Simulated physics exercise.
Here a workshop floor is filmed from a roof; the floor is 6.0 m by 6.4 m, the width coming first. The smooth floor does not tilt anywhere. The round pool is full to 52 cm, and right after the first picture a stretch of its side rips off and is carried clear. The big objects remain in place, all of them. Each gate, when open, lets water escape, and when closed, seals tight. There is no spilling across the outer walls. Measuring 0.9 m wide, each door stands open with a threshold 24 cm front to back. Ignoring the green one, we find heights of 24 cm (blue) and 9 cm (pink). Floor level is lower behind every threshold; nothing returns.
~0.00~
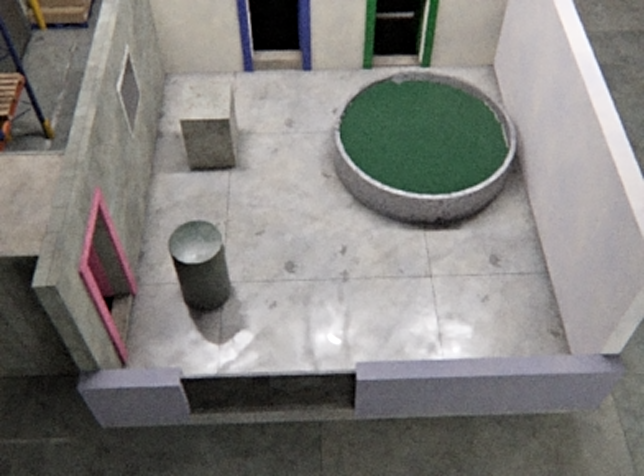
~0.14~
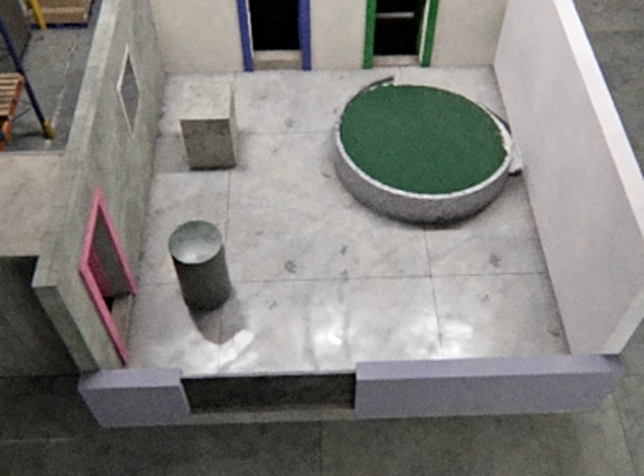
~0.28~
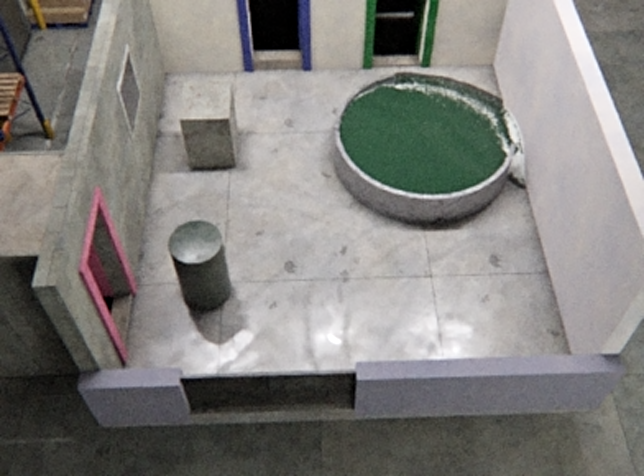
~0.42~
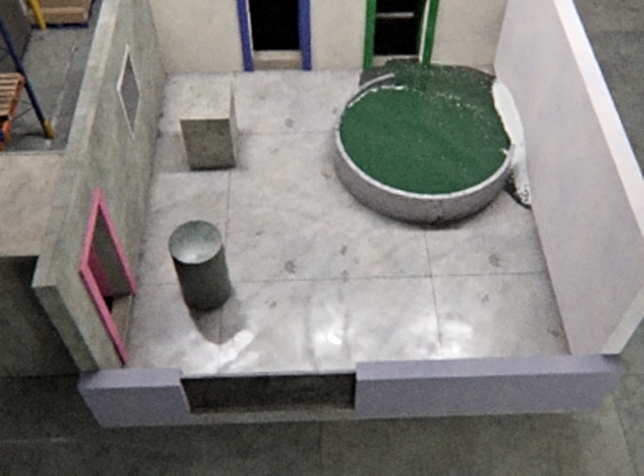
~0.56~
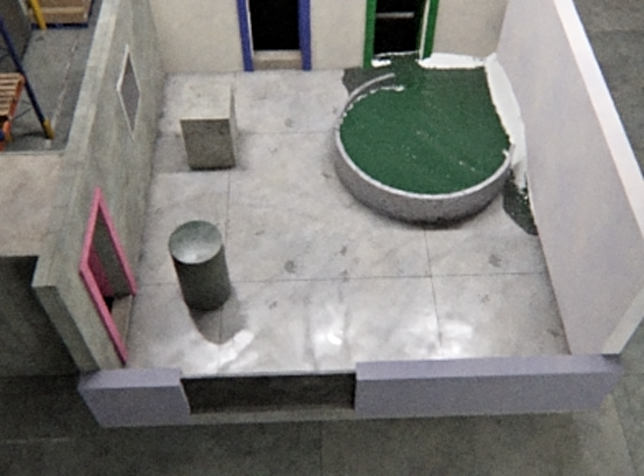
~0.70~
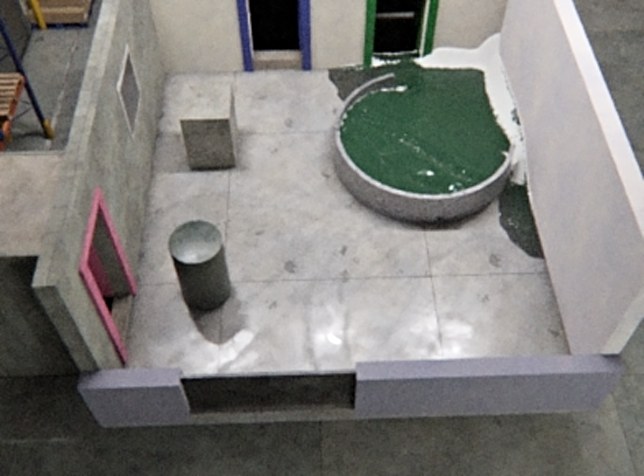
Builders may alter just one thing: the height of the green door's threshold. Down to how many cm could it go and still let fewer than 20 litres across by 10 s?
I would say down to about 29 cm.
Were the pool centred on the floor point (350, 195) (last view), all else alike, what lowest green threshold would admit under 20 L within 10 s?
About 25 cm.
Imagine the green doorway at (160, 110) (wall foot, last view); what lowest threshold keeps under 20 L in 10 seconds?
Roughly 23 cm.
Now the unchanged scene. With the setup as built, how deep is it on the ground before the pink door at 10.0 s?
Depth: Near 6.5 cm.
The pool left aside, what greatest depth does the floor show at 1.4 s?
55 cm.
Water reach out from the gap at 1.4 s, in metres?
Near 4.2 metres, give or take.
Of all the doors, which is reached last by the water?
Last: Pink.
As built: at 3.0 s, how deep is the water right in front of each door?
In cm - green: 24, blue: 9, pink: 0.
After 1.4 s water covers 20 % of the floor, deepest (55 cm) near (492, 68); 21 cm at the green door, 85 litres in over its 6 cm threshold.
After 3.0 s water covers 40 % of the floor, deepest (32 cm) near (492, 68); 24 cm at the green door, 284 litres in over its 6 cm threshold.
After 10.0 s water covers 95 % of the floor, deepest (14 cm) near (164, 89); 10 cm at the green door, 575 litres in over its 6 cm threshold.
At the green door as built, the water arrived by 0.5 s and peaked near 26 cm at 2.0 s.
Run again over the same 10 s with other heights there, 42 litres in over 25.5 cm, 4 litres over 34 cm. The limit of 20 litres is kept from about 29 cm up.
